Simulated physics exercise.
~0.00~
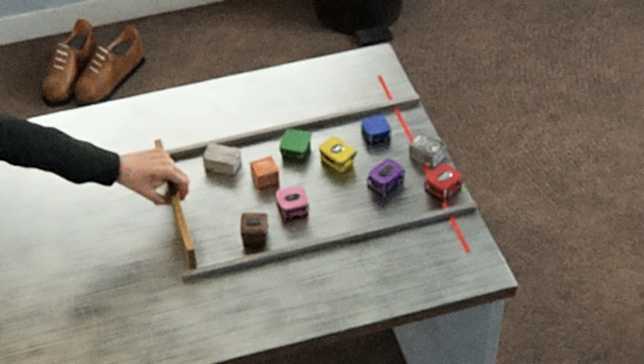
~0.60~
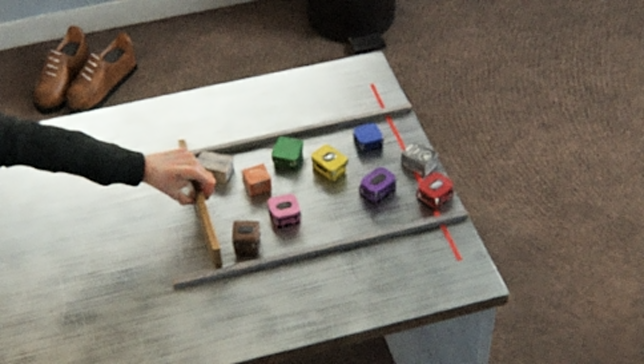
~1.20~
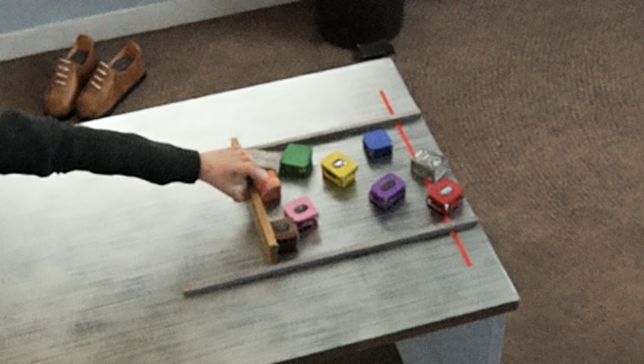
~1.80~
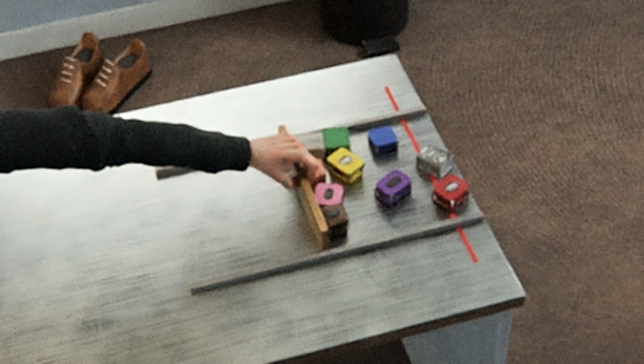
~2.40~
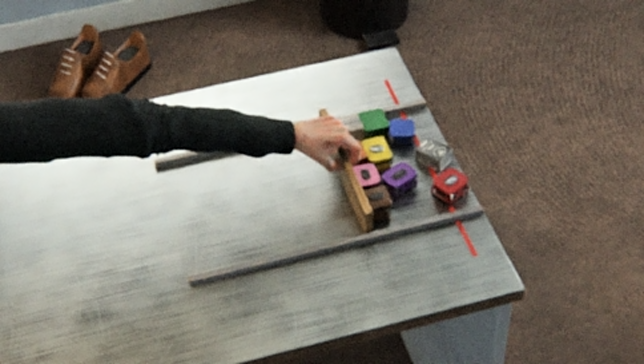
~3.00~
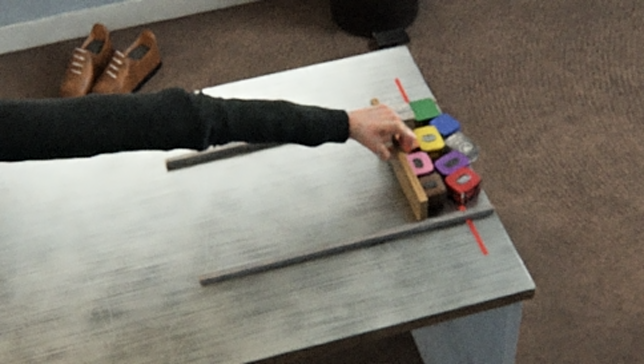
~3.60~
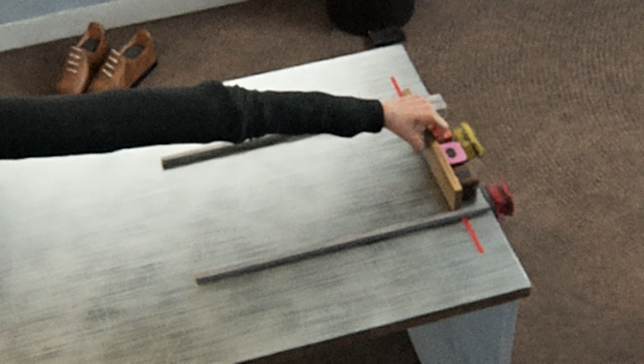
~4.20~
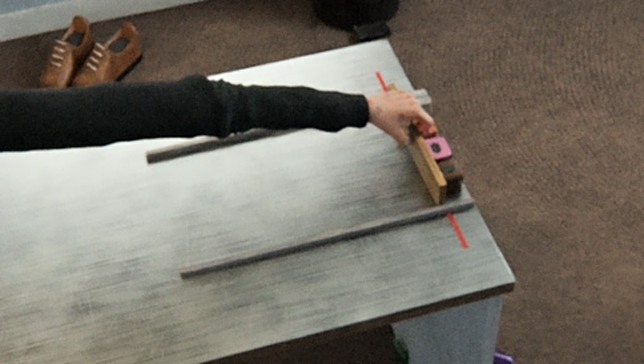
A hand in a dark sleeve holds an upright wooden board at the left of a scatter of small colourful boxes on a brushed grey table, seen from above at an angle. Two low rails flank the boxes, red tape marks the right end, and brown shoes sit on the carpet behind. The board sweeps right, gathering the orange, pink and brown pieces, then the green, yellow, purple and blue ones. The bunched boxes crowd past the tape, and several tumble off the edge. The board stops near the tape, with the pink and brown pieces still beside it.
